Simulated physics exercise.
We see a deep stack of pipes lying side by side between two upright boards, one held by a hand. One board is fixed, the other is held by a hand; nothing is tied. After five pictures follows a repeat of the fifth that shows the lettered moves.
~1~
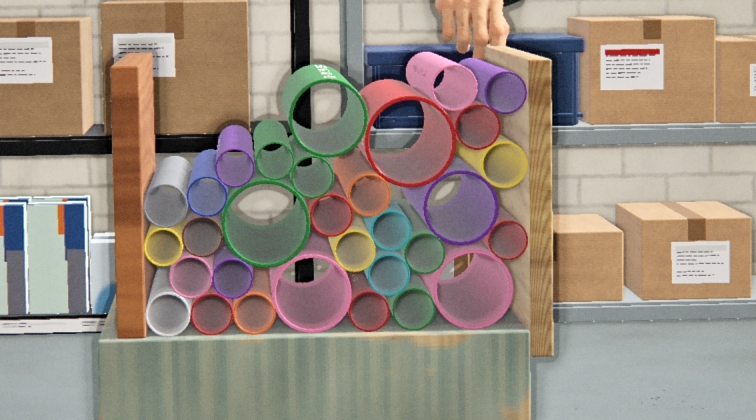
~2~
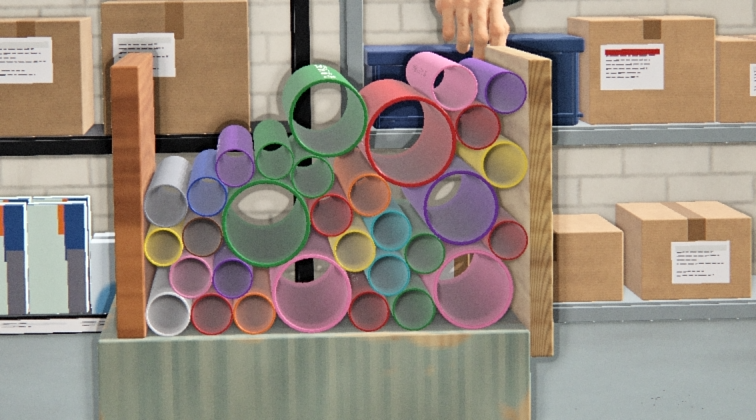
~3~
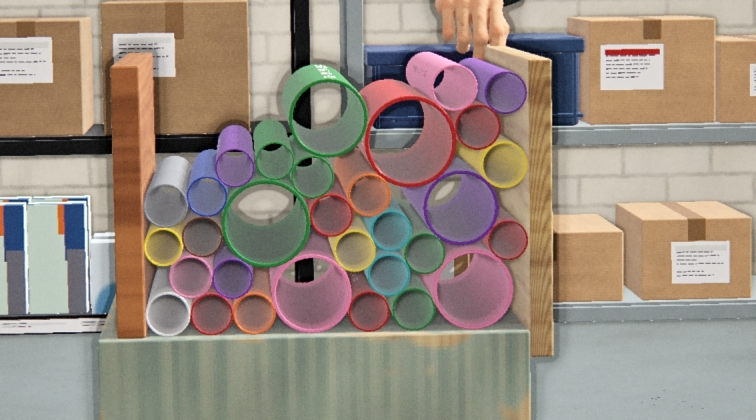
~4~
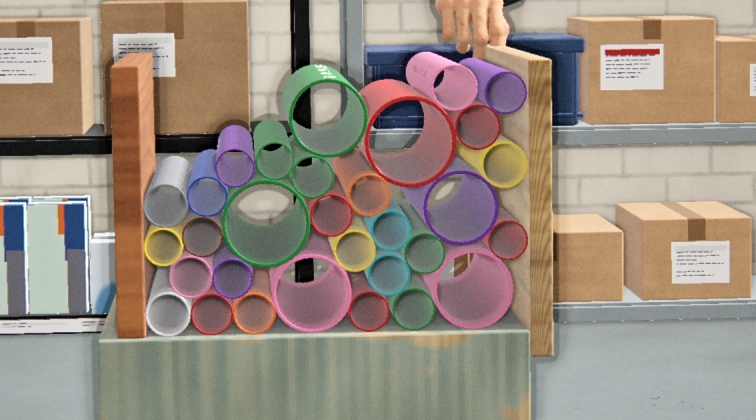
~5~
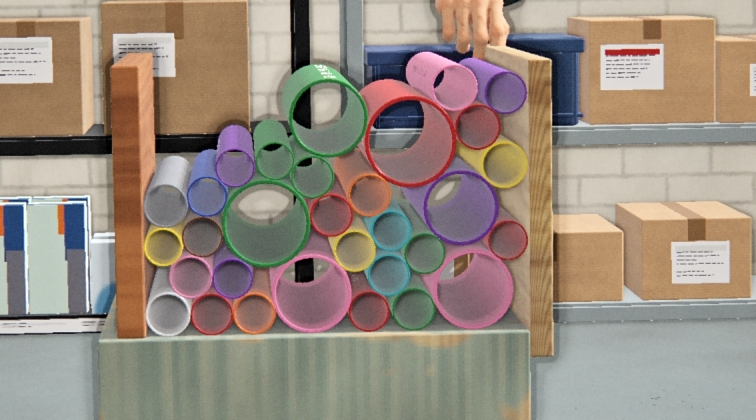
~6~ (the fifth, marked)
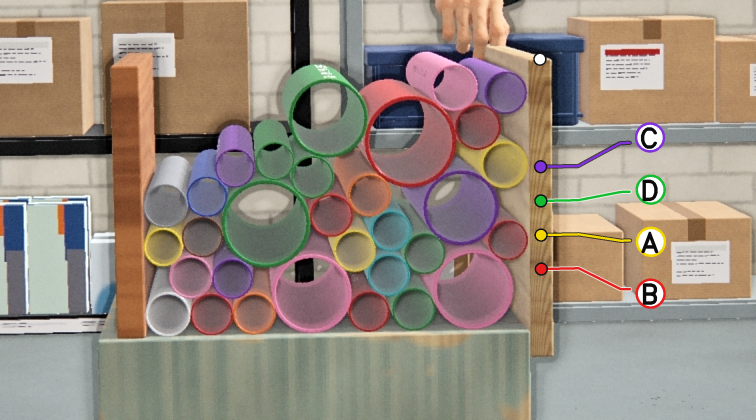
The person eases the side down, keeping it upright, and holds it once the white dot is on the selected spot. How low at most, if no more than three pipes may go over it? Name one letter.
No lower than D.
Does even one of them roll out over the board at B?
Yes.
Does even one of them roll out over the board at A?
Yes.
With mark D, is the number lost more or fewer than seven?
It loses fewer than seven.
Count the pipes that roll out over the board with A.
With A, four.
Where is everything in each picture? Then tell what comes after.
The first picture shows a brown pipe (202, 237); a green pipe (328, 118); a pink pipe (454, 88).
The second picture shows a pink pipe (454, 88); side board (512, 187).
The third picture shows a white pipe (168, 314); a green pipe (414, 309).
The fourth picture shows a yellow pipe (355, 251); a green pipe (266, 223).
The fifth picture shows a brown pipe (202, 237); a green pipe (328, 118); a pink pipe (454, 88).
On the marked copy, A at (541, 235); B at (541, 269); C at (540, 167); D at (541, 200); the white dot at (540, 59).
Following D. Soon after the start, top of the board (528, 126).
Later, top of the board (528, 200).
In the end, top of the board (528, 201), one out over the board.
As for the rest, A four out over the board; B four out over the board; C none out over the board.
